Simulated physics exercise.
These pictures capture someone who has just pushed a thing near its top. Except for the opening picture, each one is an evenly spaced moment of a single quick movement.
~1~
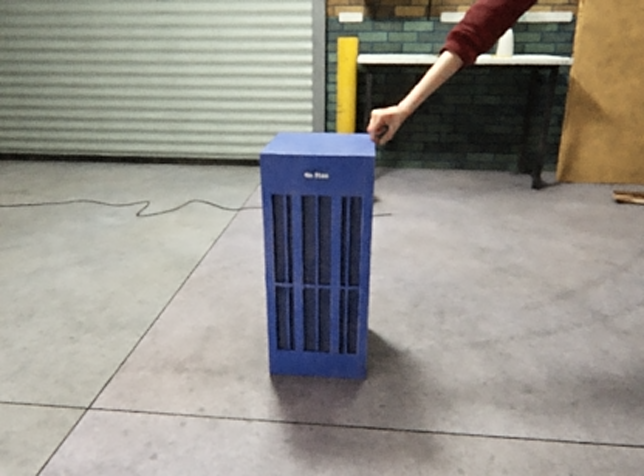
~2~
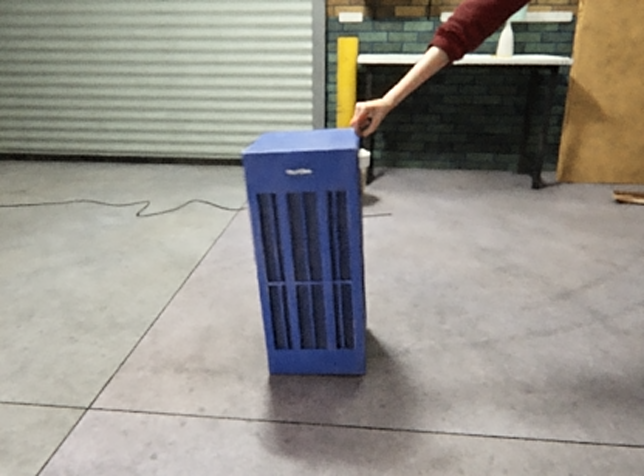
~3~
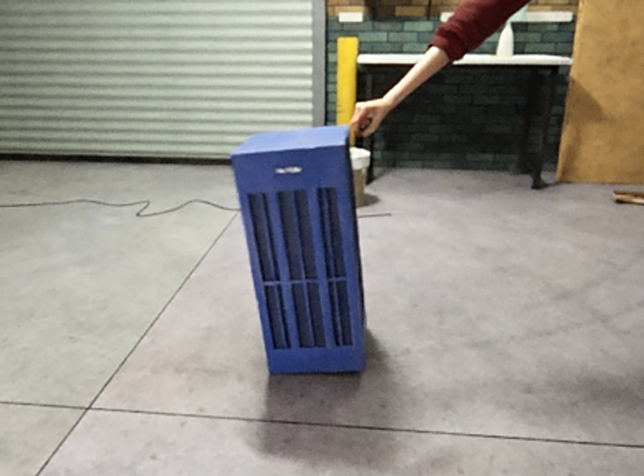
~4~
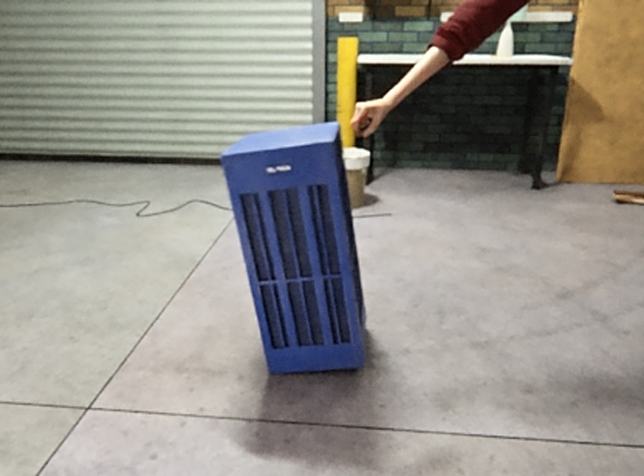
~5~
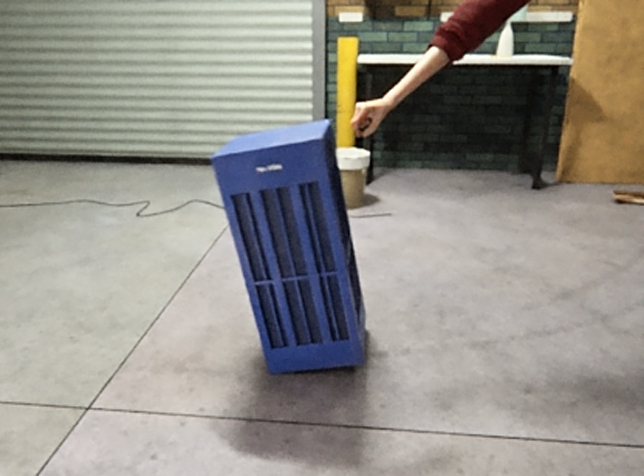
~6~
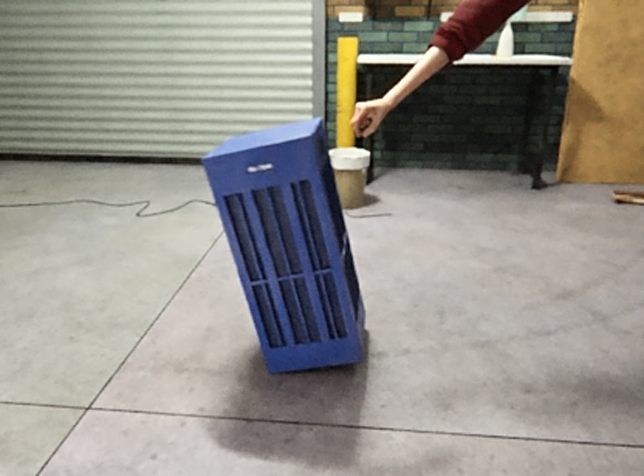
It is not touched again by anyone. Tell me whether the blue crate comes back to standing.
My guess is it will fail to recover from that.
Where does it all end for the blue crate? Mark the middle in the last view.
(173, 303).
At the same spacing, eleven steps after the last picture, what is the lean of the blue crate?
Around 35°.
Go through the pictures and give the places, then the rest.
The first frame shows blue crate (322, 254) upright.
The second frame shows blue crate (314, 251) 4° off upright.
The third frame shows blue crate (309, 250) 6° off upright.
The fourth frame shows blue crate (304, 248) 9° off upright.
The fifth frame shows blue crate (300, 247) 11° off upright.
The sixth frame shows blue crate (295, 246) 13° off upright.
Then, 0.28 s on from there, blue crate 40° off upright near (240, 247).
In the end, the blue crate falls over, near (173, 303).
